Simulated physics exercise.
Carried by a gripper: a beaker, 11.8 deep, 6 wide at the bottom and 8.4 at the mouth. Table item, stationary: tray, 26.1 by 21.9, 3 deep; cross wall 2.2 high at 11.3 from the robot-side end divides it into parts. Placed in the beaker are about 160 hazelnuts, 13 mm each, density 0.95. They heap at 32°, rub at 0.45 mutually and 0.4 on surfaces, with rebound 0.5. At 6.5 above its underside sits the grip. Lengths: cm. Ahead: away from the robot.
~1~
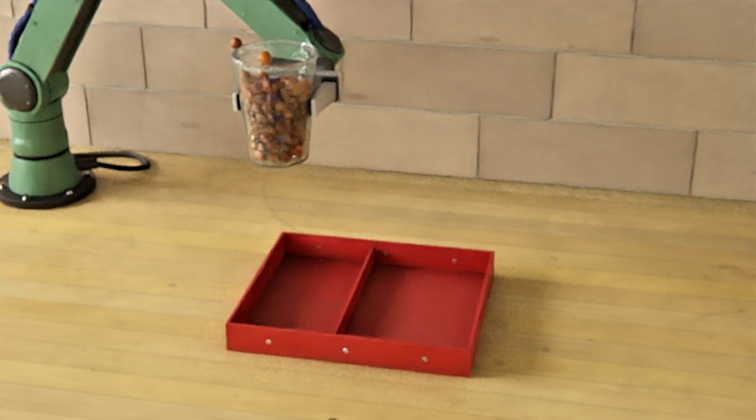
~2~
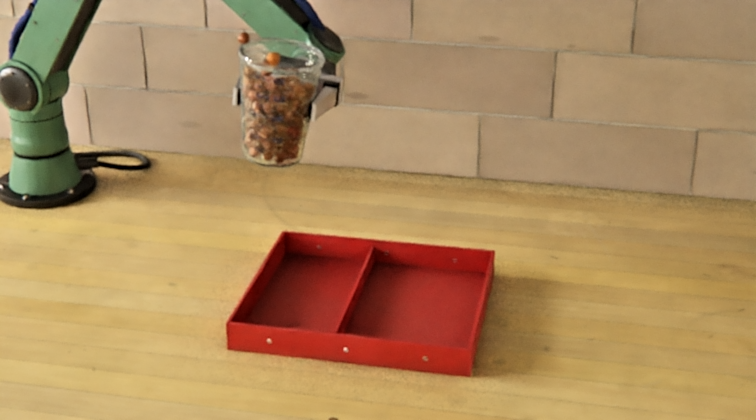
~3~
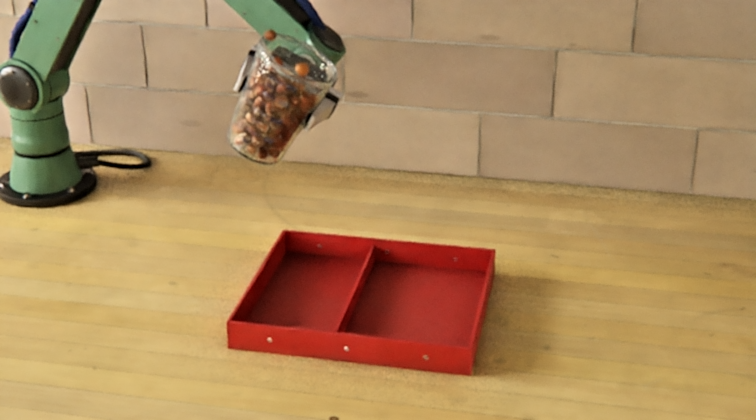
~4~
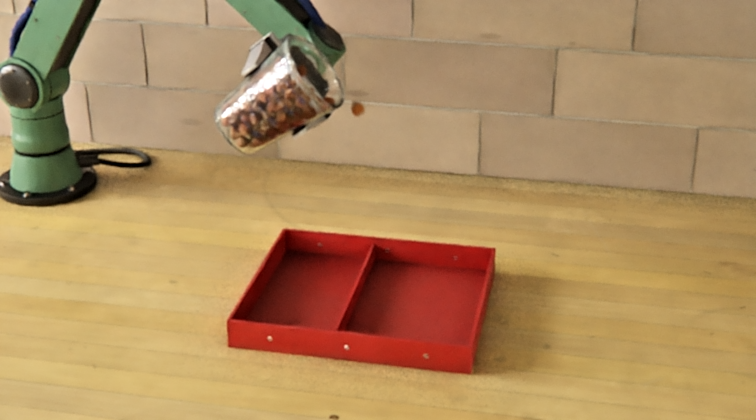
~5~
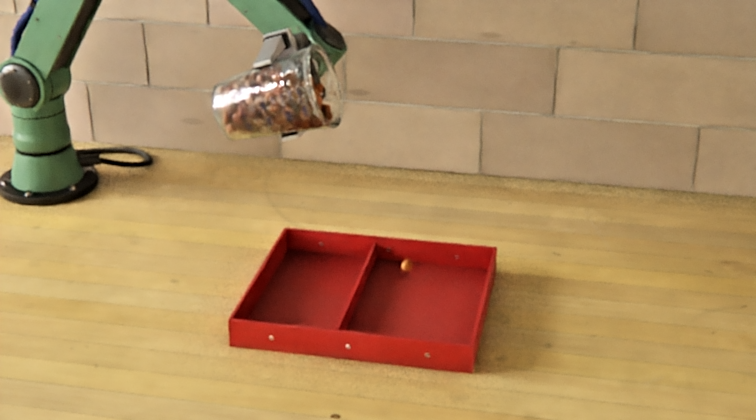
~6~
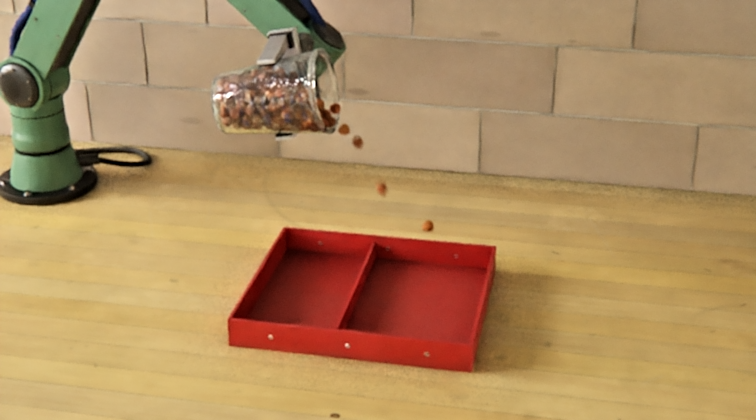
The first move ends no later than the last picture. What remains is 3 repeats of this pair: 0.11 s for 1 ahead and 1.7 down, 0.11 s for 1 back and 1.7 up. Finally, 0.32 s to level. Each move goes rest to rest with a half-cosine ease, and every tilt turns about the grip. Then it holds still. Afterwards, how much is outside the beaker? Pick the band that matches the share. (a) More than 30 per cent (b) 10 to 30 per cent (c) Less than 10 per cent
10 to 30 per cent.
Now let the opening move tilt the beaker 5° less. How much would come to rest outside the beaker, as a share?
Roughly 0 in a hundred.
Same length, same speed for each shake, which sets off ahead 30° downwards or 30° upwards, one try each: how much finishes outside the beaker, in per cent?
Try one gives about 25 in a hundred, try two about 45 in a hundred.
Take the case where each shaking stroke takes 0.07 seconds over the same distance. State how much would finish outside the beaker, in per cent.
I'd expect close to 20 in a hundred.
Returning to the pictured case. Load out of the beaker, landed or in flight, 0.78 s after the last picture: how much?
Near 15 per cent so far.
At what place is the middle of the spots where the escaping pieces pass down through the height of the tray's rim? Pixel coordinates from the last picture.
Look at roughly (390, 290) in the last picture.
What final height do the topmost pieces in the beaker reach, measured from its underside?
Roughly 10.0 cm.
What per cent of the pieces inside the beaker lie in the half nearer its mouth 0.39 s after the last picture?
Around 45 per cent of it.
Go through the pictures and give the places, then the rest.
The beaker middle at (277, 107), level; upper third of the load around (271, 87), from x 235 to 305, top at y 45; 162 in the beaker, in the first picture.
The beaker middle at (277, 106), tilted 8° forward; upper third of the load around (272, 86), from x 245 to 305, top at y 40, in the second picture.
The beaker middle at (276, 104), tilted 27° forward; upper third of the load around (275, 84), from x 240 to 310, top at y 35, in the third picture.
The beaker middle at (274, 101), tilted 52° forward; upper third of the load around (278, 87), from x 230 to 355, top at y 65; 161 in the beaker, 1 in flight or on a rim, in the fourth picture.
The beaker middle at (274, 99), tilted 71° forward; upper third of the load around (275, 87), from x 225 to 405, top at y 70; 161 in the beaker, 1 in the far-side part, in the fifth picture.
The beaker middle at (273, 98), tilted 79° forward; upper third of the load around (267, 86), from x 225 to 425, top at y 70; 159 in the beaker, 1 in the far-side part, 2 in flight or on a rim, in the sixth picture.
Then, 0.39 s on, tilted 79° forward, highest piece 26 above the table; 149 in the beaker, 9 in the far-side part, 1 in the robot-side part, 3 in flight or on a rim.
Then, 0.78 s on, tilted 53° forward, highest piece 27 above the table; 139 in the beaker, 18 in the far-side part, 2 in the robot-side part, 3 in flight or on a rim.
Then, 1.18 s on, level, highest piece 29 above the table; 139 in the beaker, 20 in the far-side part, 3 in the robot-side part.
Then, 2.23 s on, level, highest piece 29 above the table; 139 in the beaker, 20 in the far-side part, 3 in the robot-side part.
In the end, 139 in the beaker, 20 in the far-side part, 3 in the robot-side part. That is 14 % outside the beaker.
